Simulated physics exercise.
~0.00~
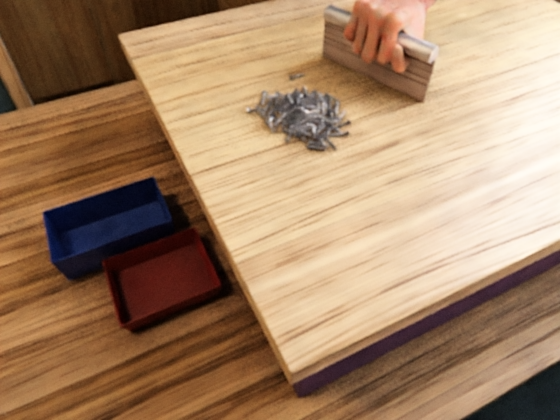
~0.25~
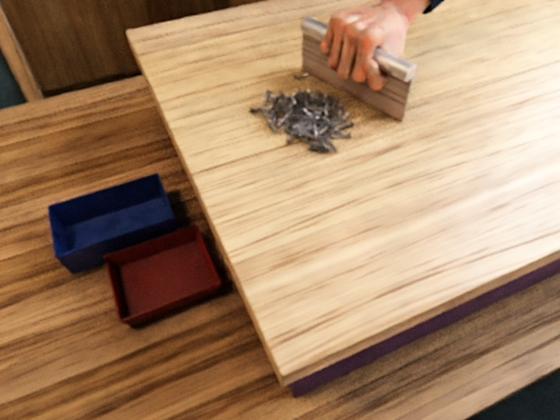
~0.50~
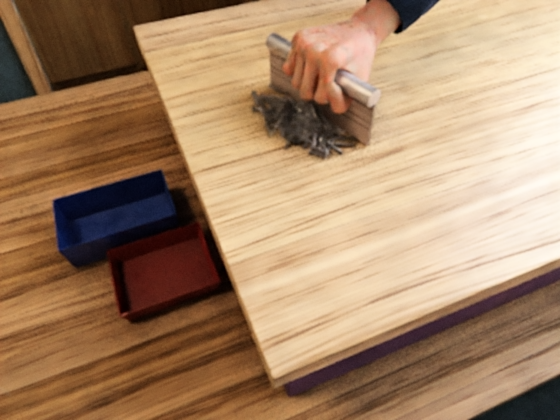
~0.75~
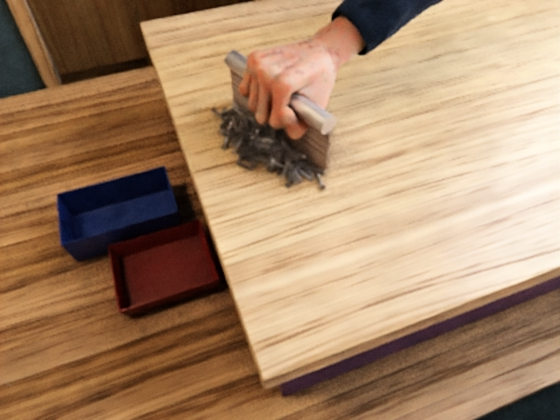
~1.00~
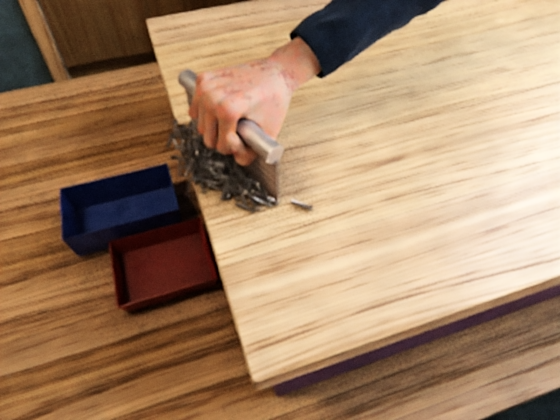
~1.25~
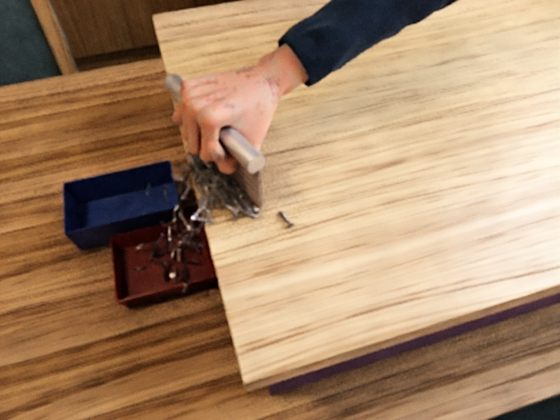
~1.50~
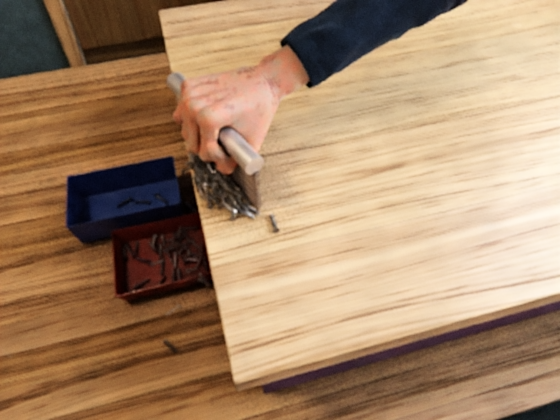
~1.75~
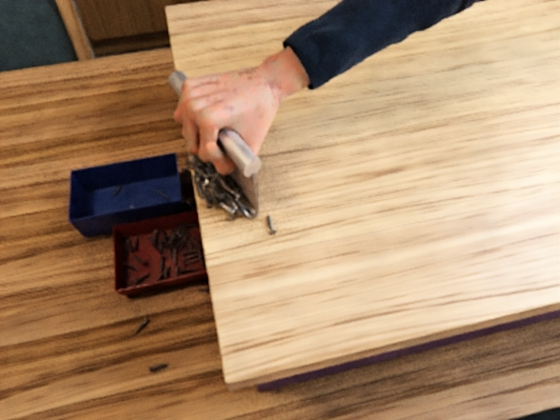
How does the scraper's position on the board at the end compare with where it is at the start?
At the start the scraper stands toward the far side of the board, to the upper right of the pile of screws. By the end it is farther left and nearer the viewer, held at the board's left edge beside the tins.
In the video, a hand pushes a scraper across a pale wooden board, sweeping a pile of metal screws to the left edge, where some drop mostly into a red tin beside a blue one, a few miss, and many stay on the board against the halted blade.
